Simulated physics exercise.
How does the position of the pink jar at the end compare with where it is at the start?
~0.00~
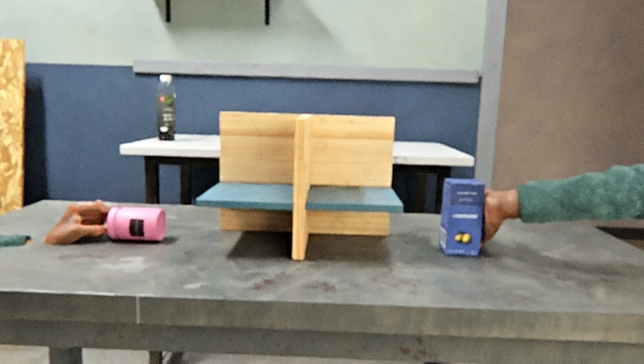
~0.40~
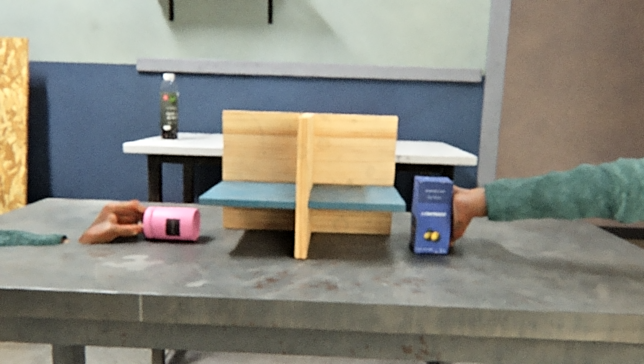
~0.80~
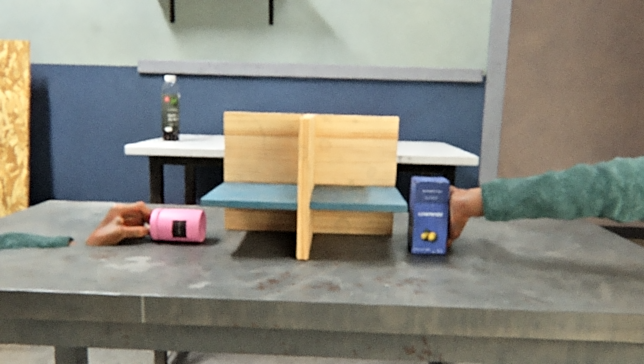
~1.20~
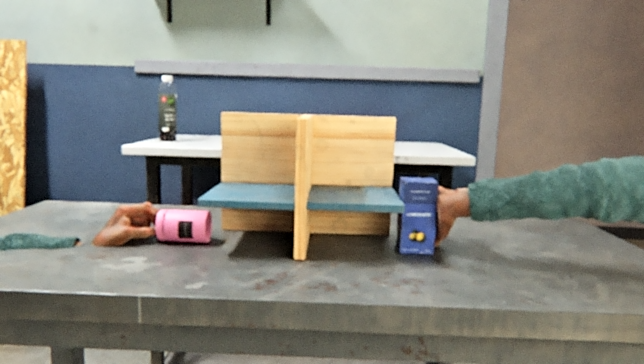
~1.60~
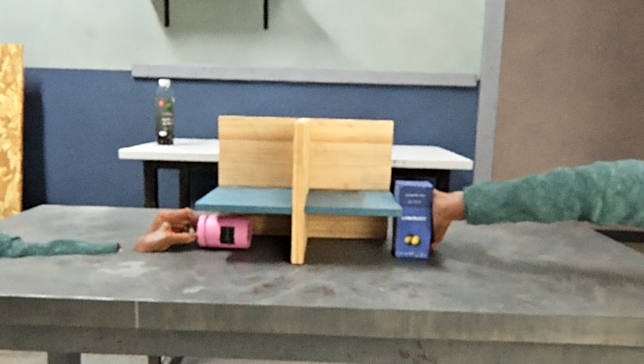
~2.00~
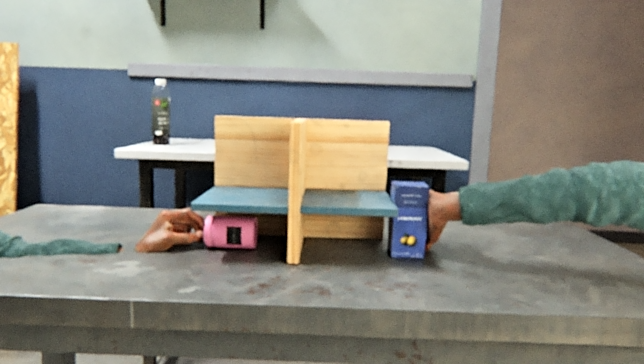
At the start the pink jar lies on the table out to the left of the shelf, and by the end it is farther right, lying under the left part of the blue board.
The footage shows two hands pushing a pink jar on its side and an upright blue carton toward a wooden shelf from opposite sides; the jar slides in under the blue board, while the carton stops against the board's right edge.
